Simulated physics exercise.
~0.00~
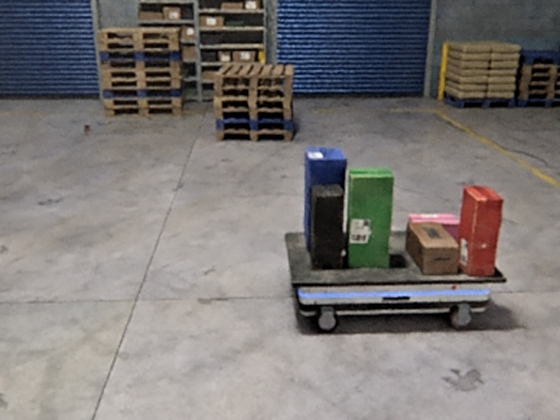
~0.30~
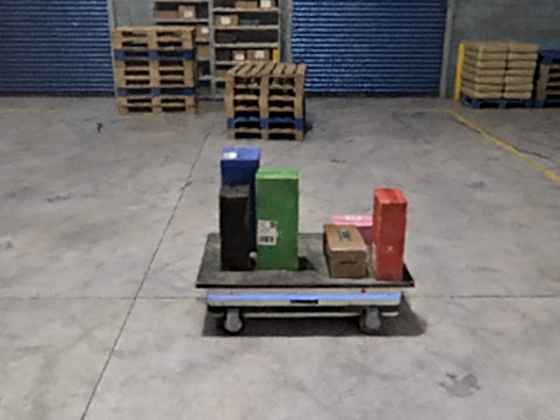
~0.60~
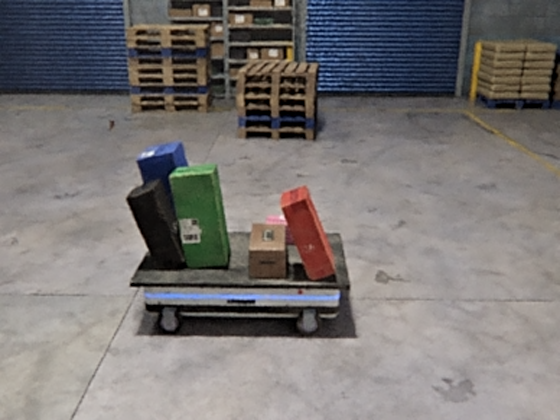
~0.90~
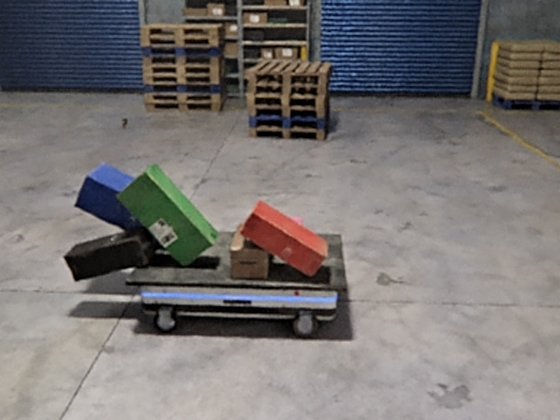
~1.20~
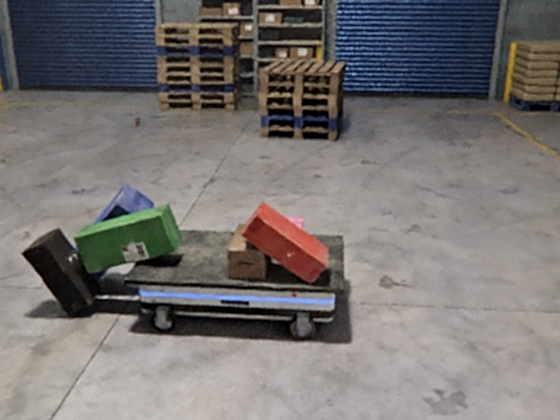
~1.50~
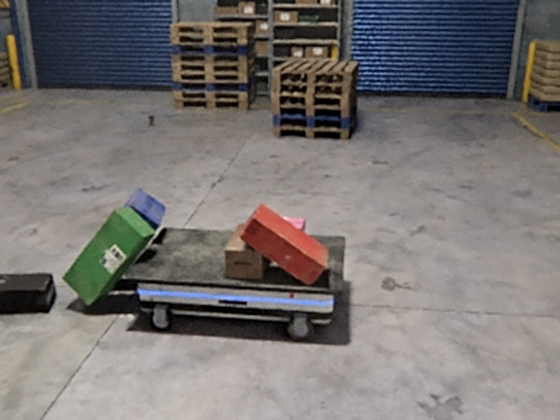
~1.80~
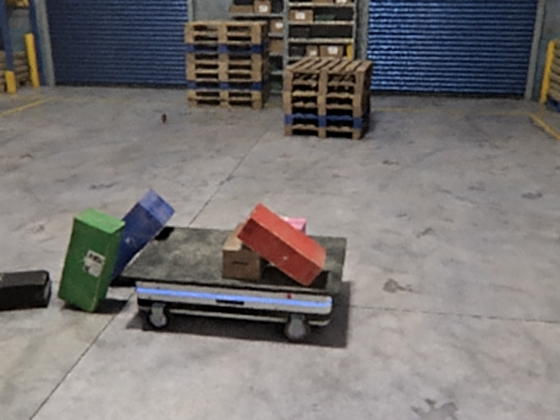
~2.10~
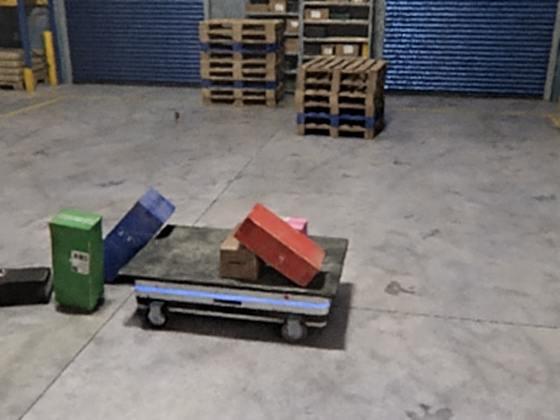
A low, flat wheeled cart carries boxes across a concrete warehouse floor, seen from slightly above as the view drifts sideways, with blue shutters, shelving and wooden pallets behind. Blue, black and green boxes stand at its left end, while a brown box, a pink parcel and a red box sit at the right. The cart moves left and stops, and the red box tips left onto the brown one. The black and blue boxes topple off the left end, and the green box follows. Finally, those three rest beside the cart, the red box still slanted on deck.
